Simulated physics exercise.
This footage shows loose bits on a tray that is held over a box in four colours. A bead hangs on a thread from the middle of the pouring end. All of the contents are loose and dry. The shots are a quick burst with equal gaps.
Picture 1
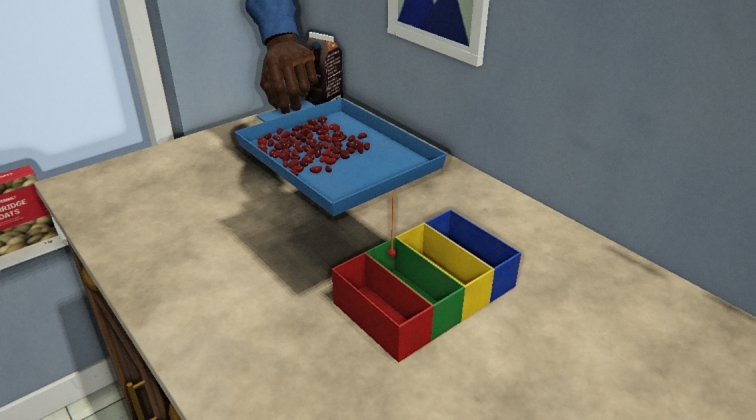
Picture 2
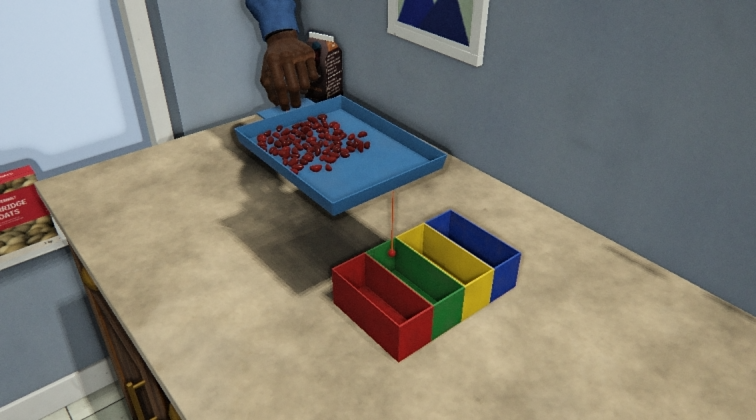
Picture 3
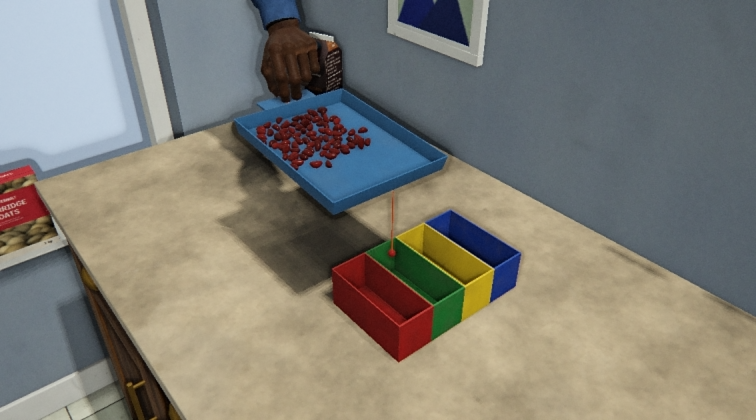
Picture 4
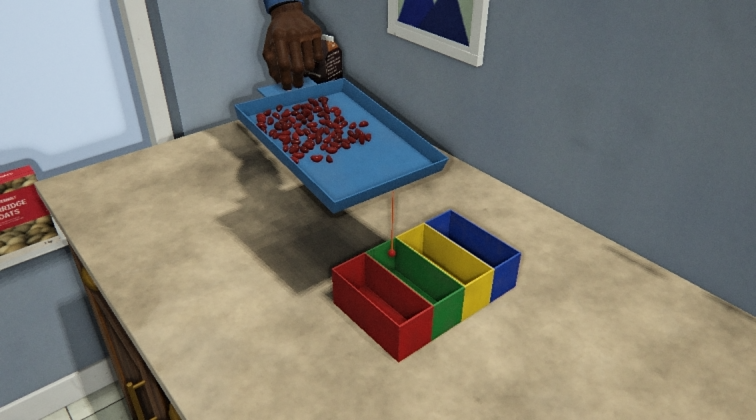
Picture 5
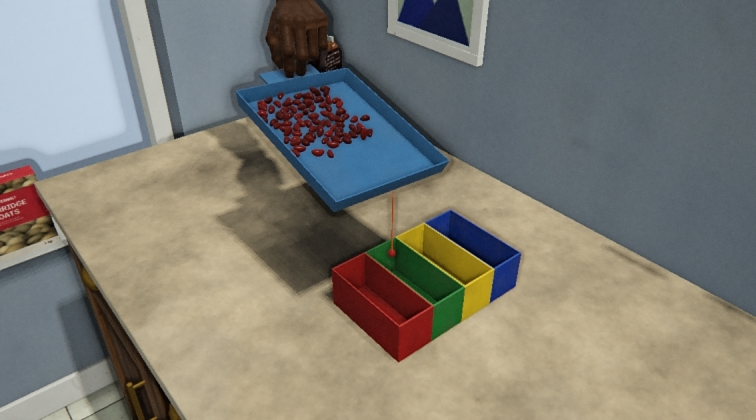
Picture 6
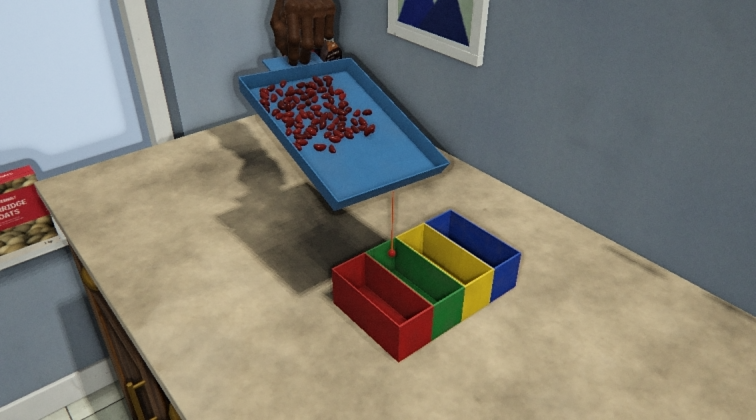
Blue tray of loose red beans tilting gradually as a hand raises its back end above a red, green, yellow and blue box.
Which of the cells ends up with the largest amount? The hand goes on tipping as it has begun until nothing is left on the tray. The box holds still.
The yellow cell ends up with the largest amount.
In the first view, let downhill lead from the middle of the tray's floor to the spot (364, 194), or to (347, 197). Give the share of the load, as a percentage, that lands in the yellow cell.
The first try gives close to 0 percent; the next gives 0 percent.
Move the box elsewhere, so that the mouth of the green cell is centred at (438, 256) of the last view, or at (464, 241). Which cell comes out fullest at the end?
Result 1: The green one. Result 2: That red cell.
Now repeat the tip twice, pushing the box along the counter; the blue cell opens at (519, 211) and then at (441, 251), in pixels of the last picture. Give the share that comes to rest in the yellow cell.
Close to 0 in a hundred, then close to 30 in a hundred.
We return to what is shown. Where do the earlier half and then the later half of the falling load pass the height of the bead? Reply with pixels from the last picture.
Earlier half at (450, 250), later half at (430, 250).
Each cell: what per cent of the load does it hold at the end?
The red cell holds 10 %, the green cell 30 %, the yellow cell 50 % and the blue cell 10 %.
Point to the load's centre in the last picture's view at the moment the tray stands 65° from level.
Near the pixel (406, 167).
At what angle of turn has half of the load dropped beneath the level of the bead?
About 115 degrees.
Soon, tray tipped steeply; nearly all on the tray; a stray few falling or outside the box.
A while on, tray tipped past a quarter turn; about two thirds on the tray; about a quarter in the yellow cell; a small part in the green cell; a small part in the blue cell; a stray few in the red cell; a stray few falling or outside the box.
Towards the end, tray tipped past a quarter turn; about half in the yellow cell; about a third in the green cell; a small part in the red cell; a small part in the blue cell.
Finally, tray tipped past a quarter turn; about half in the yellow cell; about a third in the green cell; a small part in the red cell; a small part in the blue cell.
